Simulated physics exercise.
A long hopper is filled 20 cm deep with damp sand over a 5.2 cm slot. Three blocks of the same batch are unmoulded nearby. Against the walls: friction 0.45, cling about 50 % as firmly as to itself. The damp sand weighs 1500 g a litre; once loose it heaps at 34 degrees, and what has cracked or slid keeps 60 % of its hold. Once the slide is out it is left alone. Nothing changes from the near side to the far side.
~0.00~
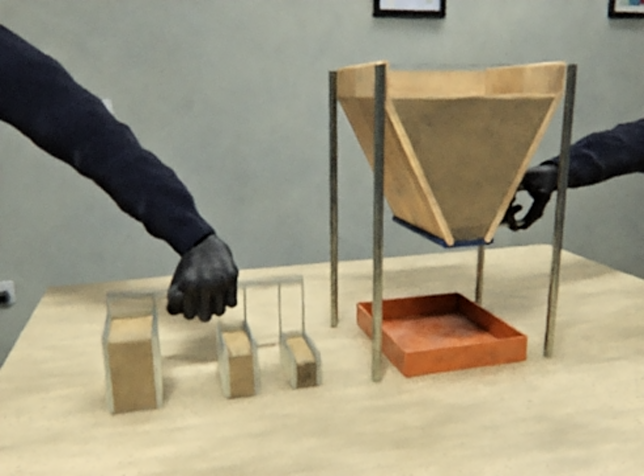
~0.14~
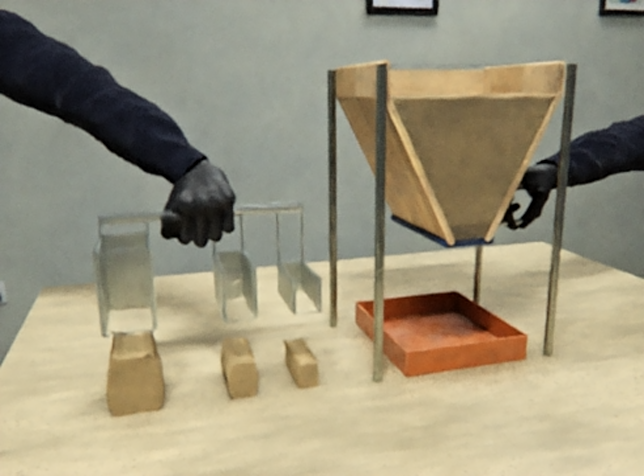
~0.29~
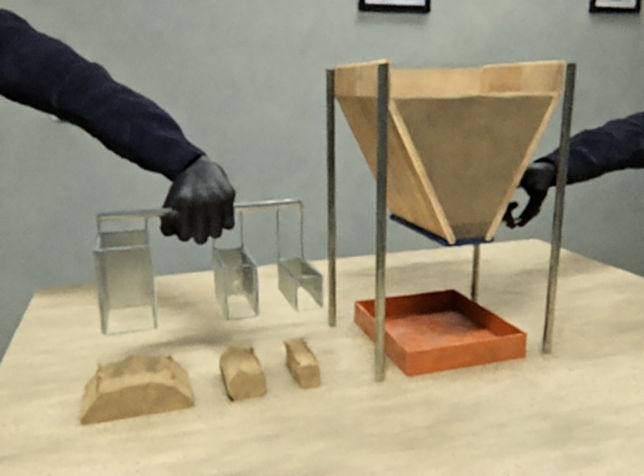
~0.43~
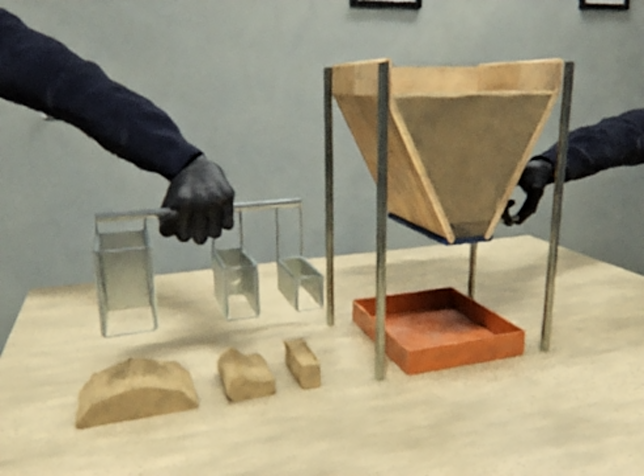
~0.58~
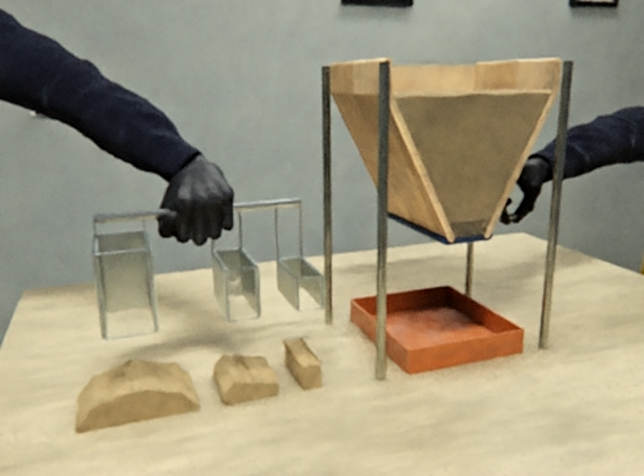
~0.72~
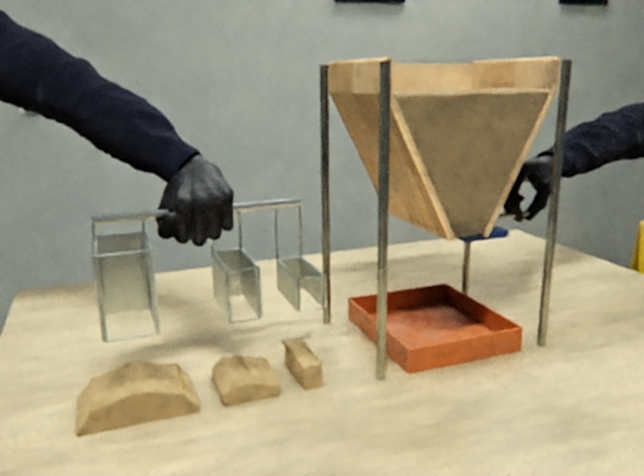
Gloved hand lifting clear moulds off three sandy blocks, the left and middle ones slumping, before another hand draws a blue slide from beneath a hopper.
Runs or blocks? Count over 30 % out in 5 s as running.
Left alone, it pours.
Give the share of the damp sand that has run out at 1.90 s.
About 95 %.
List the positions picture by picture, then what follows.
The first picture shows end of the slide at (485, 242), not yet moved; top of the damp sand at (454, 98); blocks stand 9.9 cm, 6.1 cm, 3.9 cm (left to right).
The second picture shows end of the slide at (486, 241), not yet moved; top of the damp sand at (455, 97); blocks stand 8.4 cm, 5.4 cm, 3.9 cm (left to right).
The third picture shows end of the slide at (486, 240), not yet moved; top of the damp sand at (456, 97); blocks stand 4.7 cm, 4.5 cm, 3.8 cm (left to right).
The fourth picture shows end of the slide at (485, 239), not yet moved; top of the damp sand at (455, 95); blocks stand 4.7 cm, 4.0 cm, 3.8 cm (left to right).
The fifth picture shows end of the slide at (485, 238), not yet moved; top of the damp sand at (455, 95); blocks stand 4.7 cm, 3.4 cm, 3.8 cm (left to right).
The sixth picture shows end of the slide at (502, 235), moved 3.3 cm; top of the damp sand at (455, 94); blocks stand 4.7 cm, 3.2 cm, 3.8 cm (left to right).
After 1.07 s, 14 % has run out.
After 1.49 s, 57 % has run out.
After 1.90 s, 97 % has run out.
After 2.32 s, 100 % has run out.
After 5.62 s, at the end, 100 % has run out.
